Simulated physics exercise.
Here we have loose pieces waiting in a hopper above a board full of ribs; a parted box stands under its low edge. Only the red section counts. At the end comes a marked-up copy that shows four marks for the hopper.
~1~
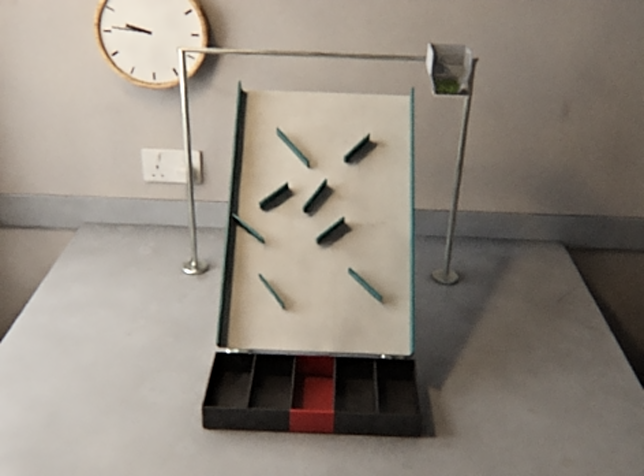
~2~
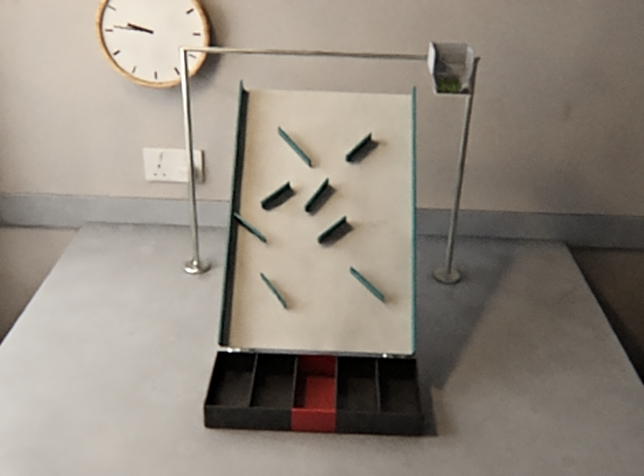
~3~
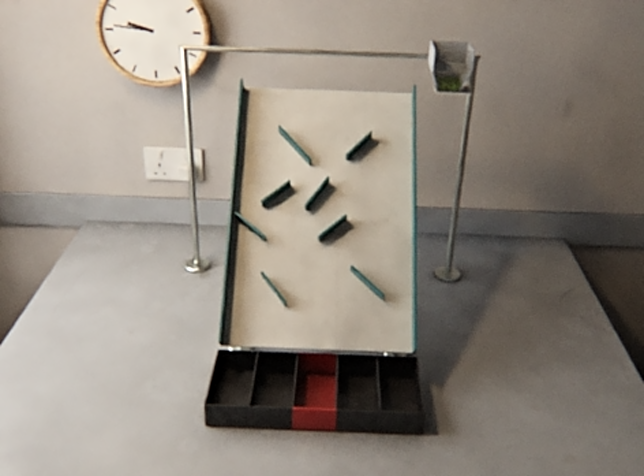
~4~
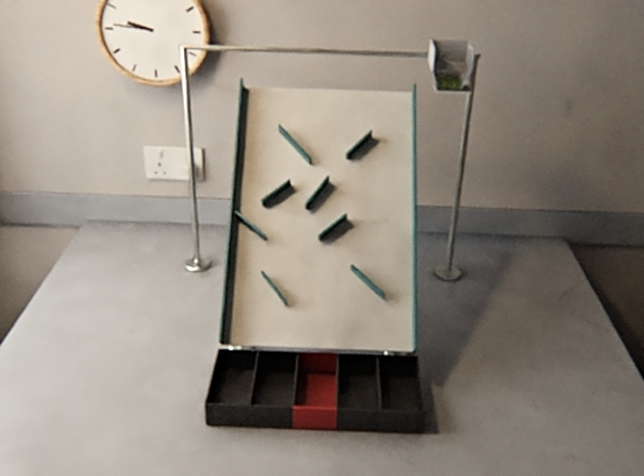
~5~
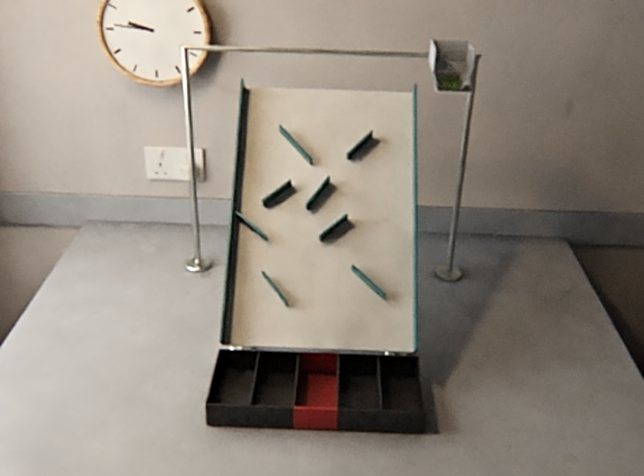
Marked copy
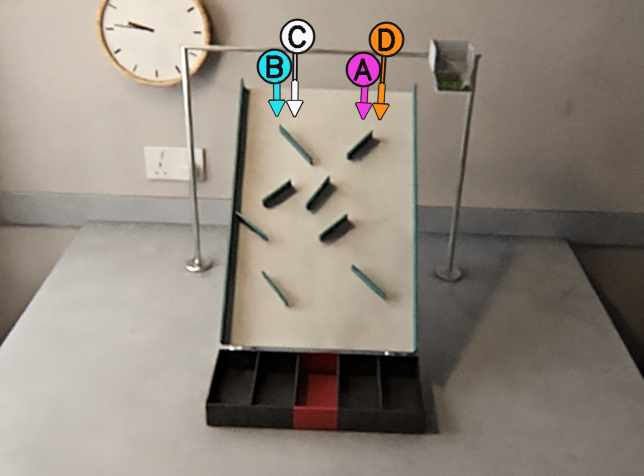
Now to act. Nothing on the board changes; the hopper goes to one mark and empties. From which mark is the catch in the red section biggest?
Go for B.
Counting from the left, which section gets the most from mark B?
The third.
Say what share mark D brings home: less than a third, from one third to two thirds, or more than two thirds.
It is less than a third.
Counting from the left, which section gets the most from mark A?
The third.
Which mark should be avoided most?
D it is.
On the marked copy, mark A meets the board at (363, 113); mark B meets the board at (276, 110); mark C meets the board at (294, 110); mark D meets the board at (380, 113).
With A, about half in the red section, about half in other sections.
With B, most in the red section, a small part in other sections, a small part held on the board.
With C, about two thirds in the red section, about a quarter in other sections.
With D, about a quarter in the red section, most in other sections, a stray few outside the box.
